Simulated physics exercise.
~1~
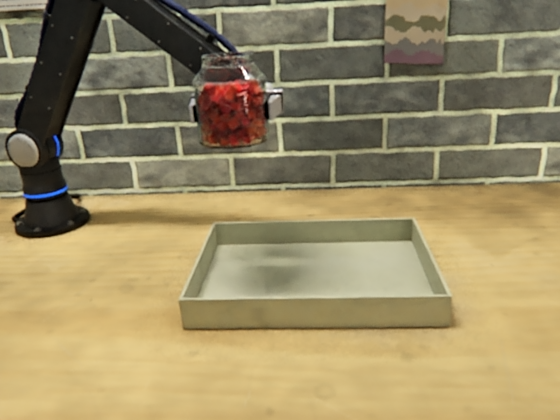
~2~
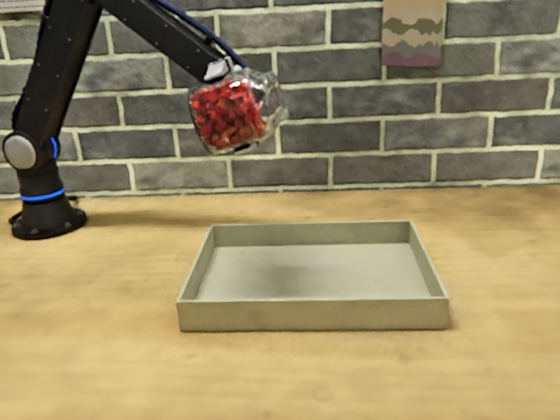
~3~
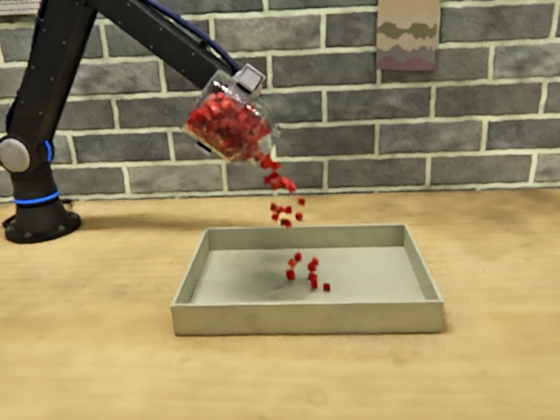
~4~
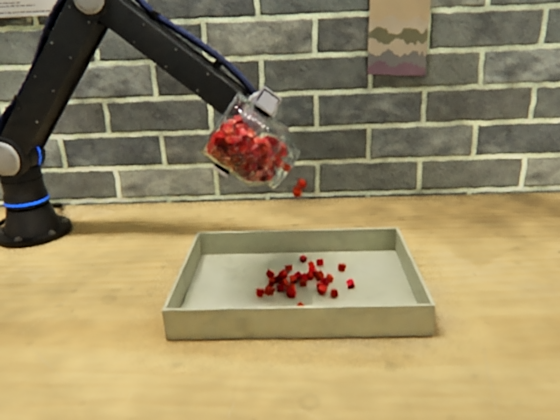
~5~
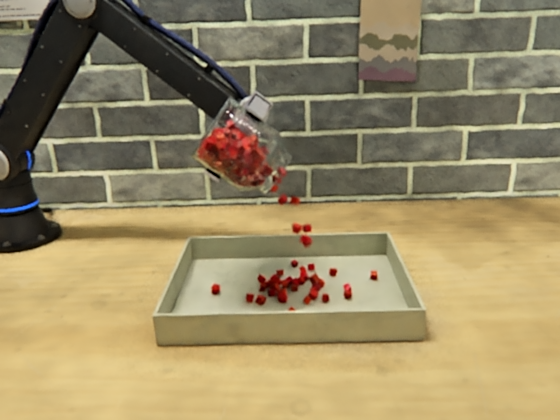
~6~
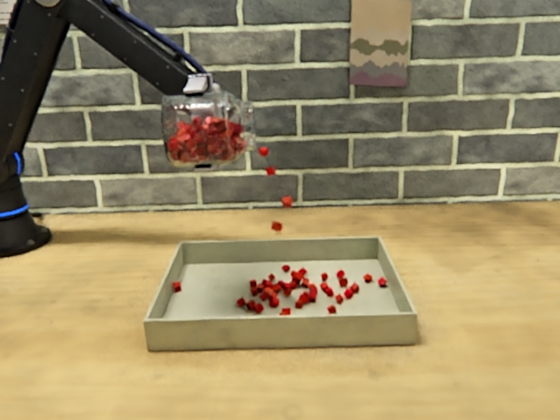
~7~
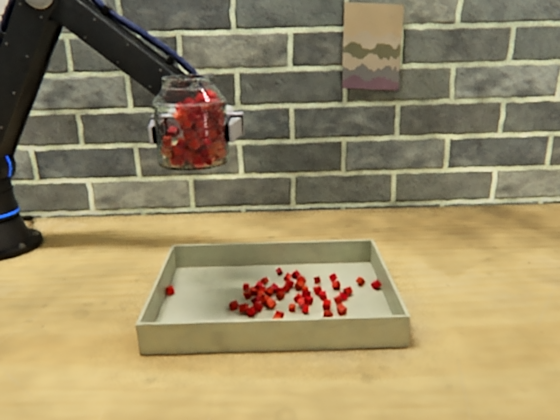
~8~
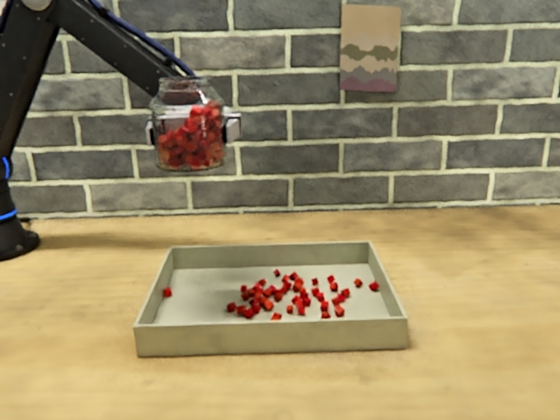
In the video, a black robot arm tips a clear jar of red vegetable dice above a shallow grey tray, spilling some of them in, then turns the jar upright again, with most of the dice still inside and the rest scattered across the tray.
